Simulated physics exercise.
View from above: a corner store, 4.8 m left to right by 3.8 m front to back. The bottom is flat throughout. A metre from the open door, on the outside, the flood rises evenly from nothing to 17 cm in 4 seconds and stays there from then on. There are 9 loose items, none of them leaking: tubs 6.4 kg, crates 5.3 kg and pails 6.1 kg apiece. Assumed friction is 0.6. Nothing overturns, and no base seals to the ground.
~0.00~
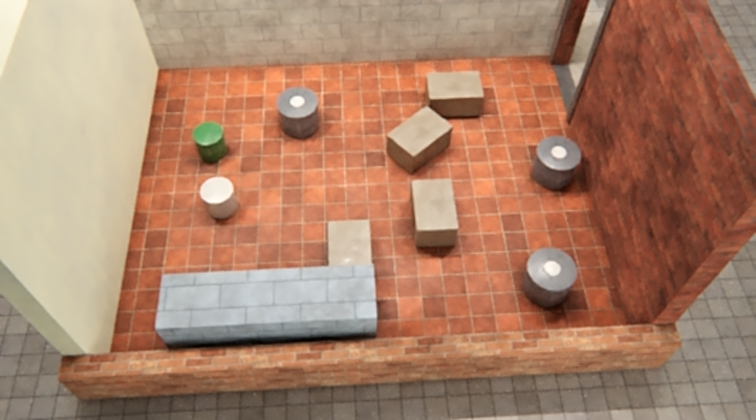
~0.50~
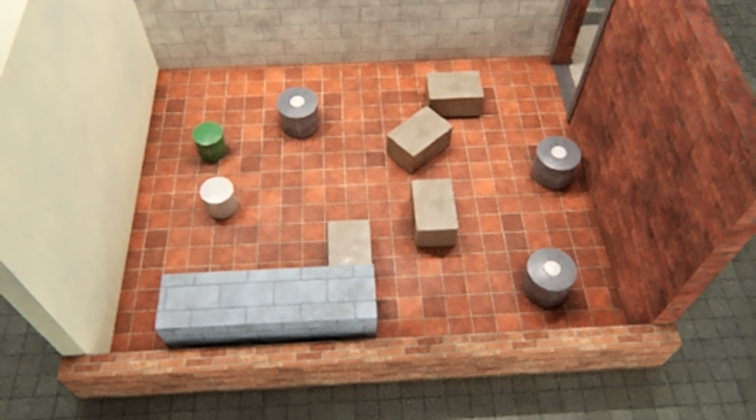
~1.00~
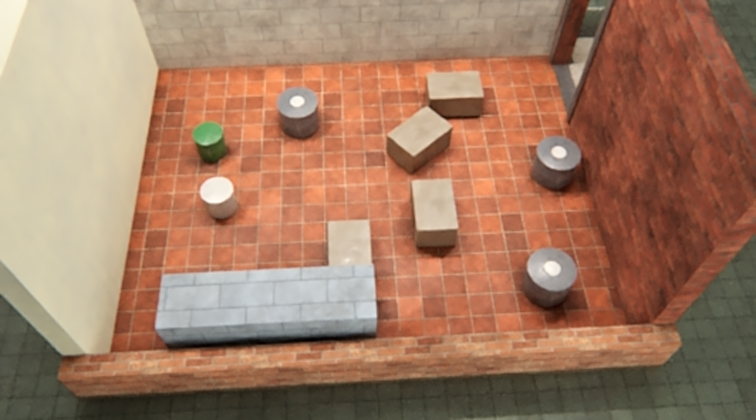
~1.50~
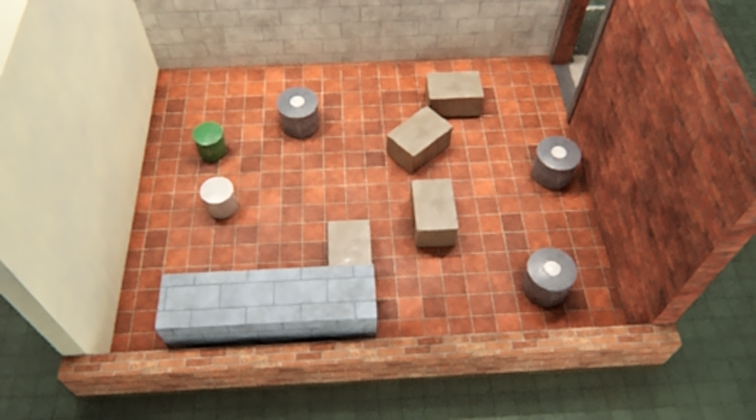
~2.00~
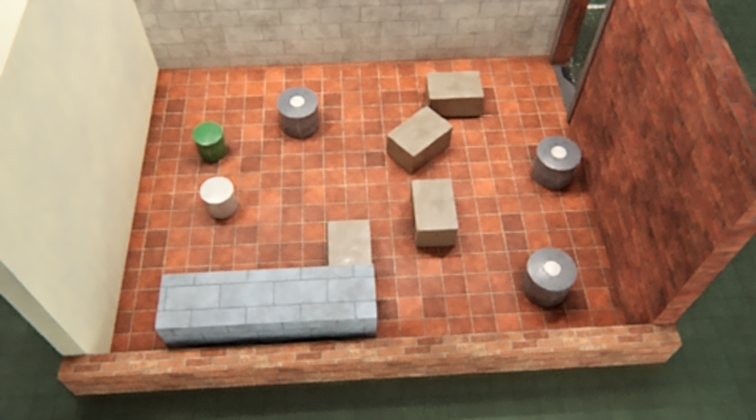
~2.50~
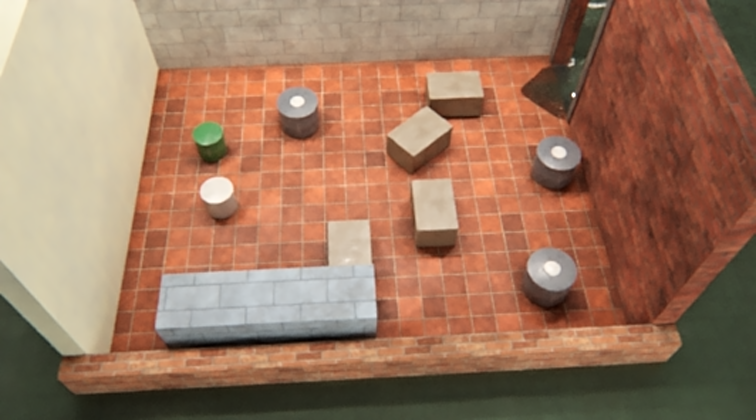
A brick-walled room with a red tiled floor held still blocks, drums and two small pails while the ground outside darkened to murky green, and lastly a little dark water crept in through the doorway at upper right.
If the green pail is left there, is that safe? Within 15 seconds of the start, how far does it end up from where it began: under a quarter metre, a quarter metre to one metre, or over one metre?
It winds up a bit off.
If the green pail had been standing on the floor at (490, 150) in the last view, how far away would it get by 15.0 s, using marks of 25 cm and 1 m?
It hardly budges.
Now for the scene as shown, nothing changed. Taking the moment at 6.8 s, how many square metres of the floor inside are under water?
About 11.0 m2 is covered.
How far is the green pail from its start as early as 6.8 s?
I'd put it at around 0 cm.
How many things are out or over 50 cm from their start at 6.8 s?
By then the count is 2.
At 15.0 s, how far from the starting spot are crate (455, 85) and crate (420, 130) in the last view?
Respectively 300 and 150 centimetres.
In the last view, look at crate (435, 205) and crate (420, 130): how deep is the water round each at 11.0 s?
Depth approx. 2 cm / 5 cm.
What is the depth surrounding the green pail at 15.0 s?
Roughly 10 cm deep.
After 3.5 s the green pail is near (208, 133), 0.0 m from its start, aground; 0 afloat.
After 6.8 s the green pail is near (208, 133), 0.0 m from its start, aground; 2 afloat.
After 11.0 s the green pail is near (208, 133), 0.0 m from its start, aground; 4 afloat.
After 15.0 s the green pail is near (153, 145), 0.6 m from its start, afloat; 8 afloat.
